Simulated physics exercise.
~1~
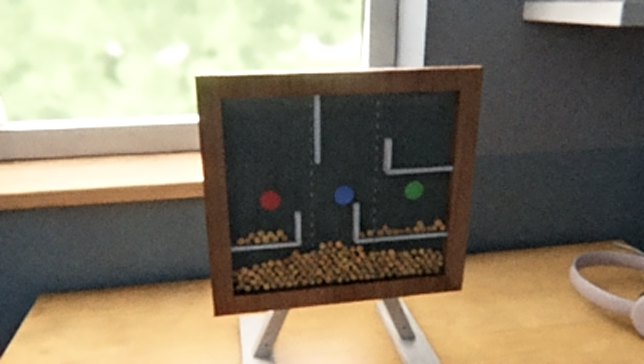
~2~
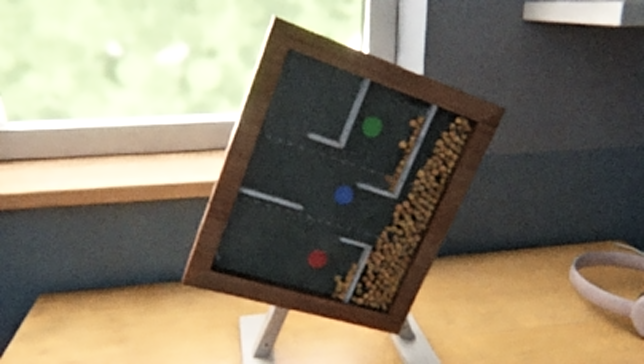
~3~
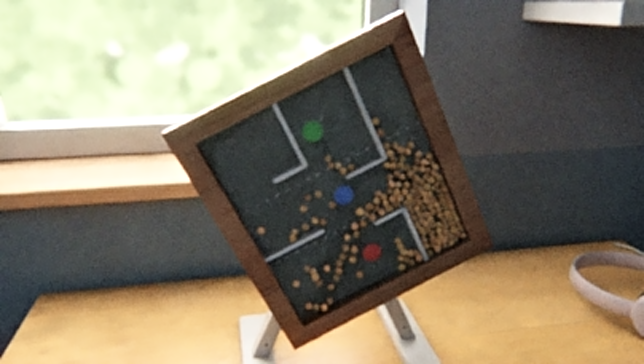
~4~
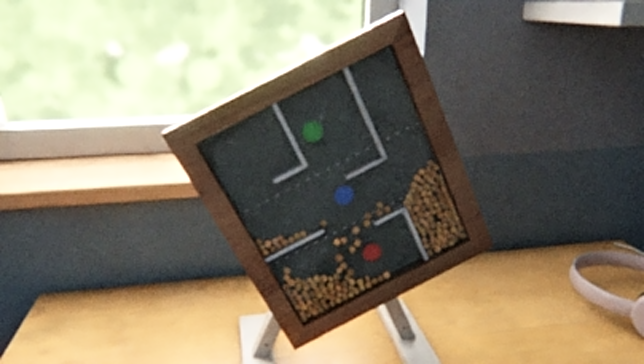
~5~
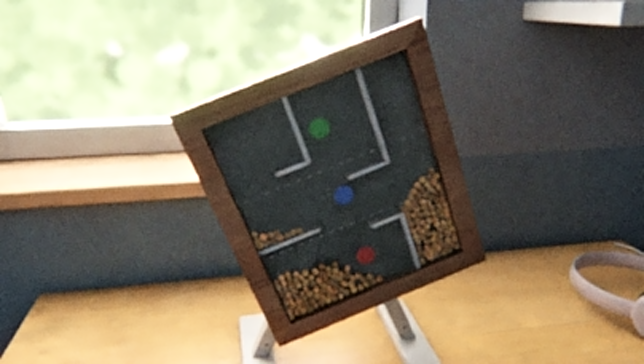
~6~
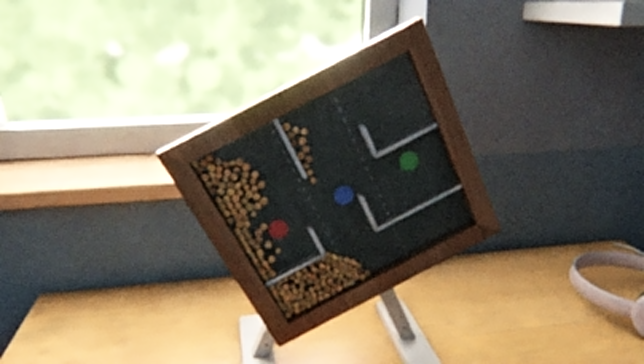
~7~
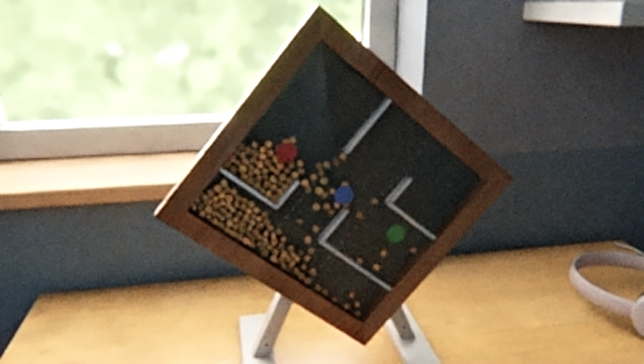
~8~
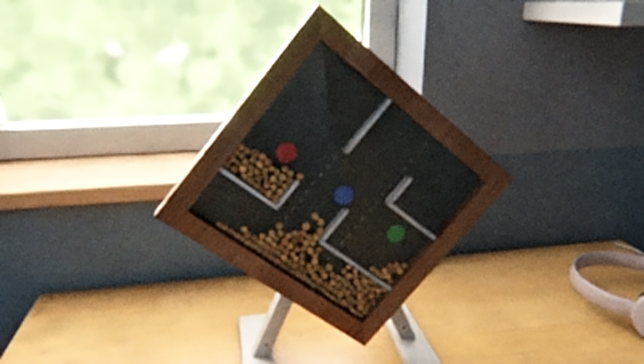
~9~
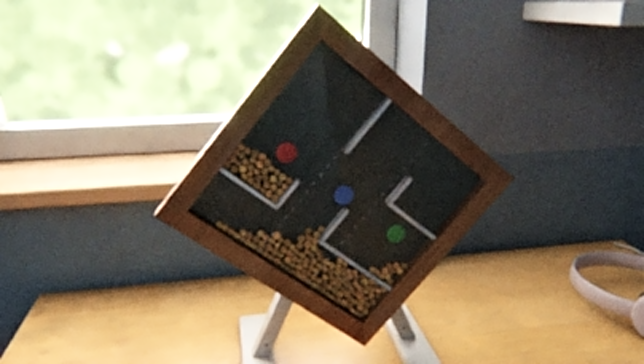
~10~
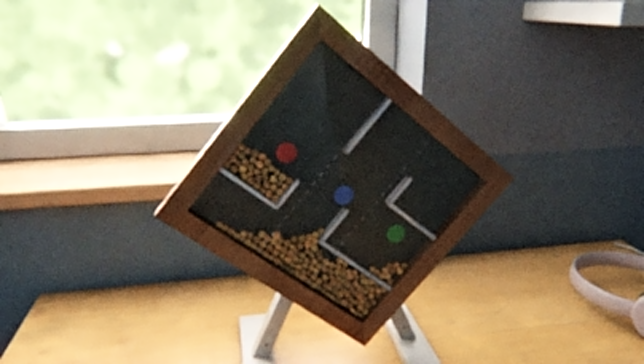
On a wooden desk beside a bright window, seen from the front by a still camera, a dark, wood-framed case stands on a pale support, with headphones at the right. Behind its clear face are pale ledges, red, blue and green dots from left to right, and small tan beads, mostly along the bottom. The case turns anticlockwise past its side, and the beads tumble into the lower corners. It pauses, then swings back clockwise beyond level, spilling beads past the blue dot. Finally it rests tilted, some beads held below red, the others heaped along the lower edge toward green.
